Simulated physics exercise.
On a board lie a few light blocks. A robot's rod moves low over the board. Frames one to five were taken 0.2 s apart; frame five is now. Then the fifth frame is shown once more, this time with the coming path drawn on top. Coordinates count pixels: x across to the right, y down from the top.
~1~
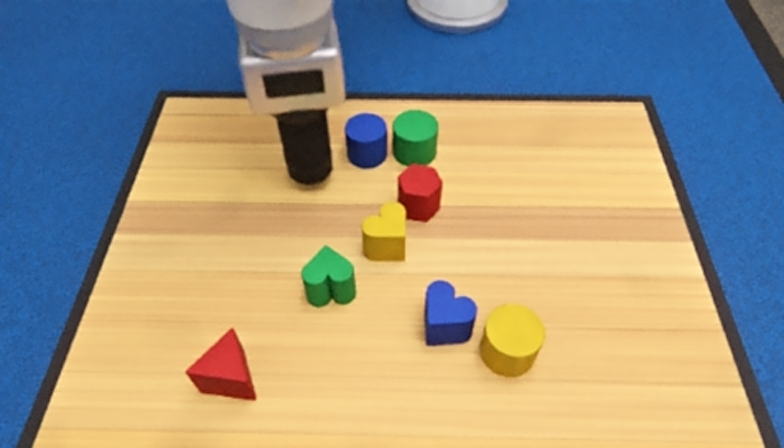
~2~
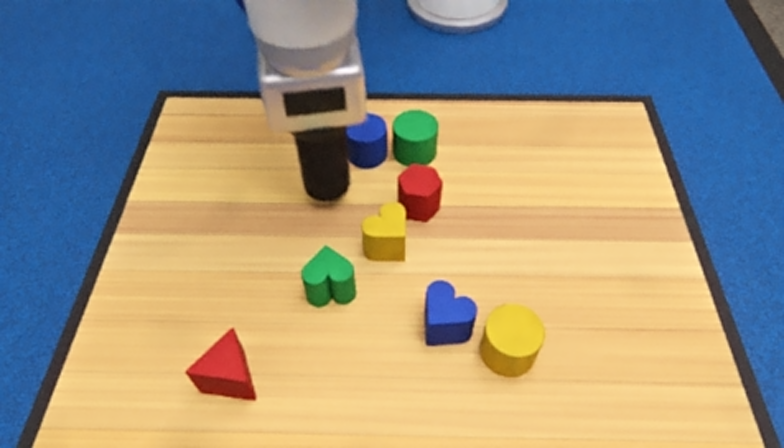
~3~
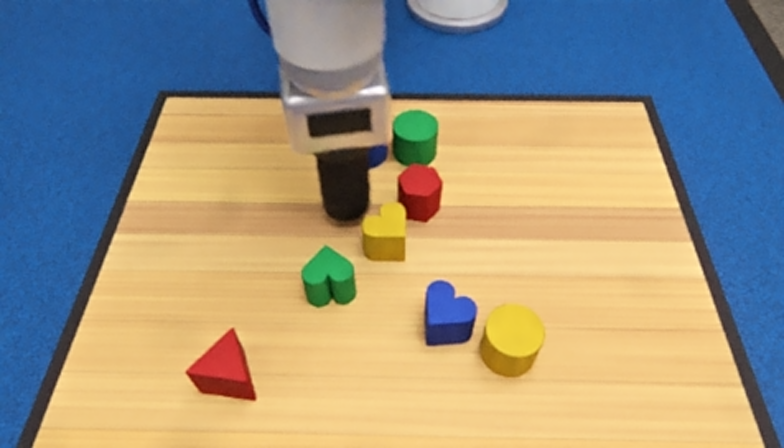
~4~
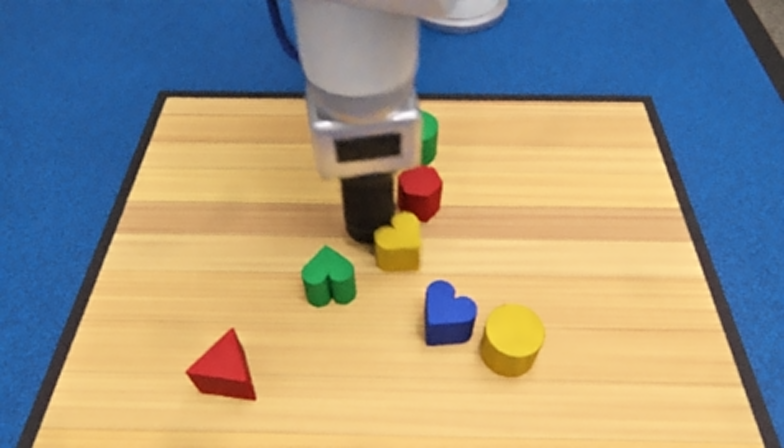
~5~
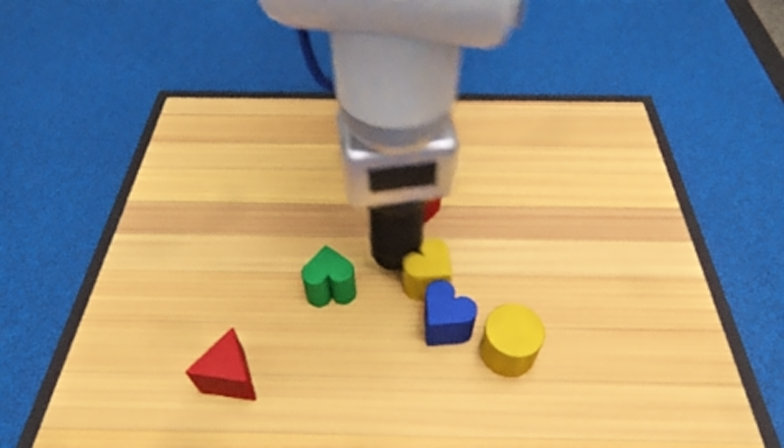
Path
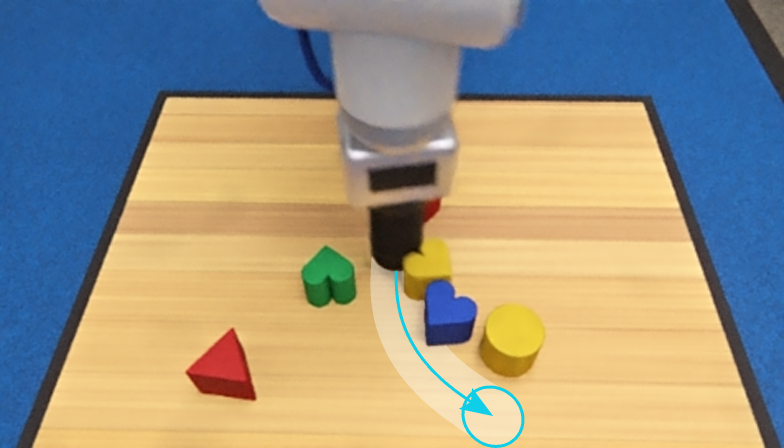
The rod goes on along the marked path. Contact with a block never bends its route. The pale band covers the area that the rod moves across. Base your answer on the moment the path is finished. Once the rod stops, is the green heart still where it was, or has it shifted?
That block stays in place.
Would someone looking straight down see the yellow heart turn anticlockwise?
My answer is yes.
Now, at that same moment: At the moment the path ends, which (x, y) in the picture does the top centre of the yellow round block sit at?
At pixel (567, 319).
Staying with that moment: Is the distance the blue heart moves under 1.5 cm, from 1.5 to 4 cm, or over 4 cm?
Travel: Beyond 4 cm.
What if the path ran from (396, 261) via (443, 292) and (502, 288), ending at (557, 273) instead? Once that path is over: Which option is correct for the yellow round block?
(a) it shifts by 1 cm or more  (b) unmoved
That would be a.
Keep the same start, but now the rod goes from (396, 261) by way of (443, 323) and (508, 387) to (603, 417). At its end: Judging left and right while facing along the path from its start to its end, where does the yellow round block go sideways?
Displaced left.
The line goes from (396, 261) via (401, 316) and (434, 371), ending at (493, 416).
What follows on the original path. One third of the way, rod (401, 307); yellow heart (445, 273), turned 50° anticlockwise; blue heart (462, 318), turned 40° clockwise.
Two thirds of the way, rod (435, 364); yellow heart (445, 273), turned 50° anticlockwise; blue heart (488, 339), turned 15° anticlockwise; yellow round block (545, 327).
At the end, rod (496, 408); green heart unmoved; yellow heart (445, 273), turned 50° anticlockwise; blue heart (524, 353), turned 50° anticlockwise; yellow round block (567, 319).
